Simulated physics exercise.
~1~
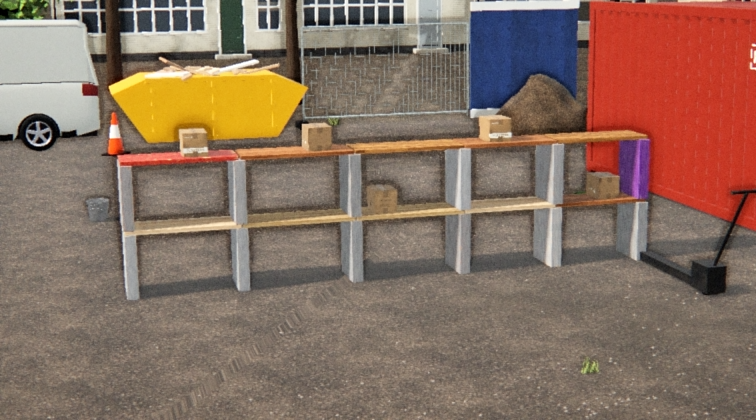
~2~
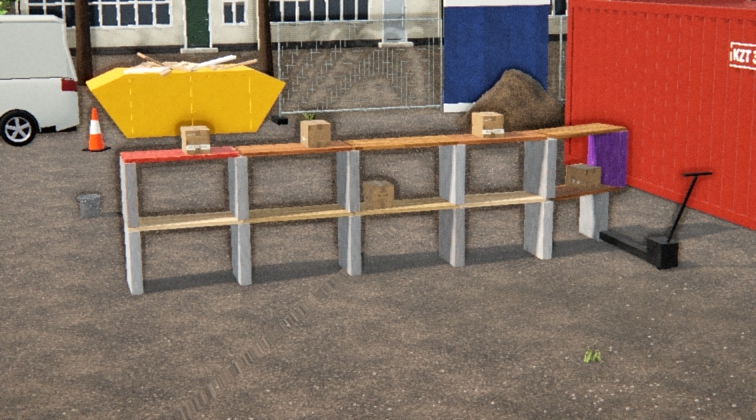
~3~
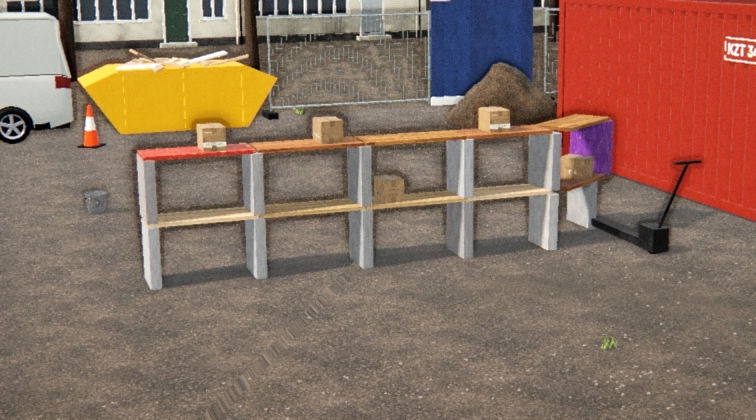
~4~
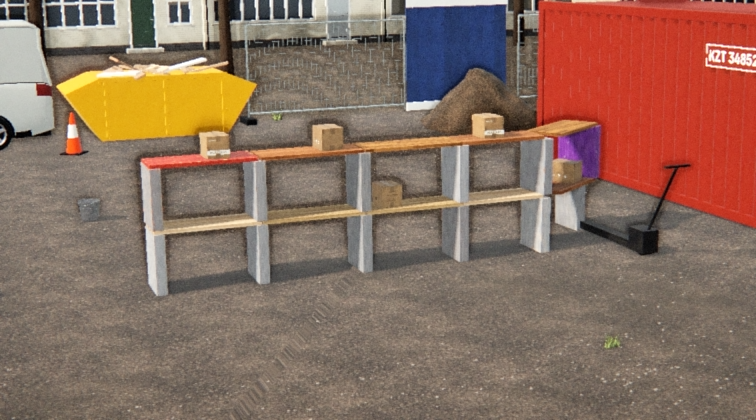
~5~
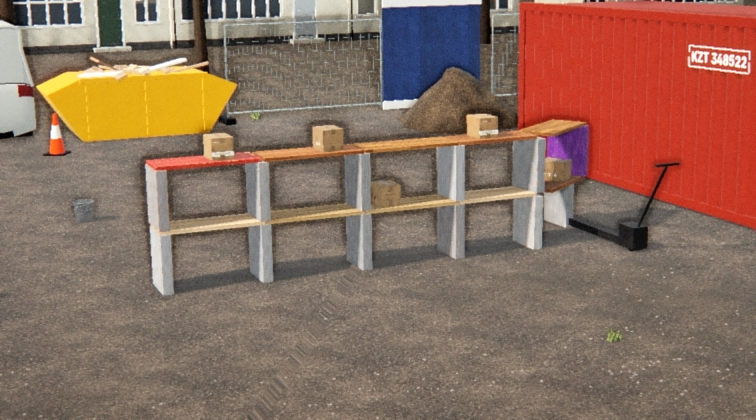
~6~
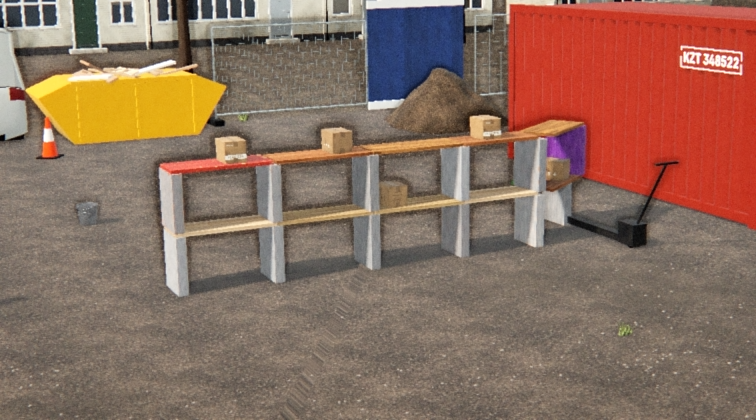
A black jack with an upright handle pushes in low at the right end of a makeshift two-tier rack in a paved yard, seen from slightly above as the view drifts sideways. Grey uprights and one purple one hold wooden boards, with a red board at the top left and cardboard boxes on both levels. Behind stand a yellow skip, a dirt mound and a red container, with a white van at left. The purple end is shoved out of line and its boards skew. The jack then rests, and everything stays standing, the red board unmoved.
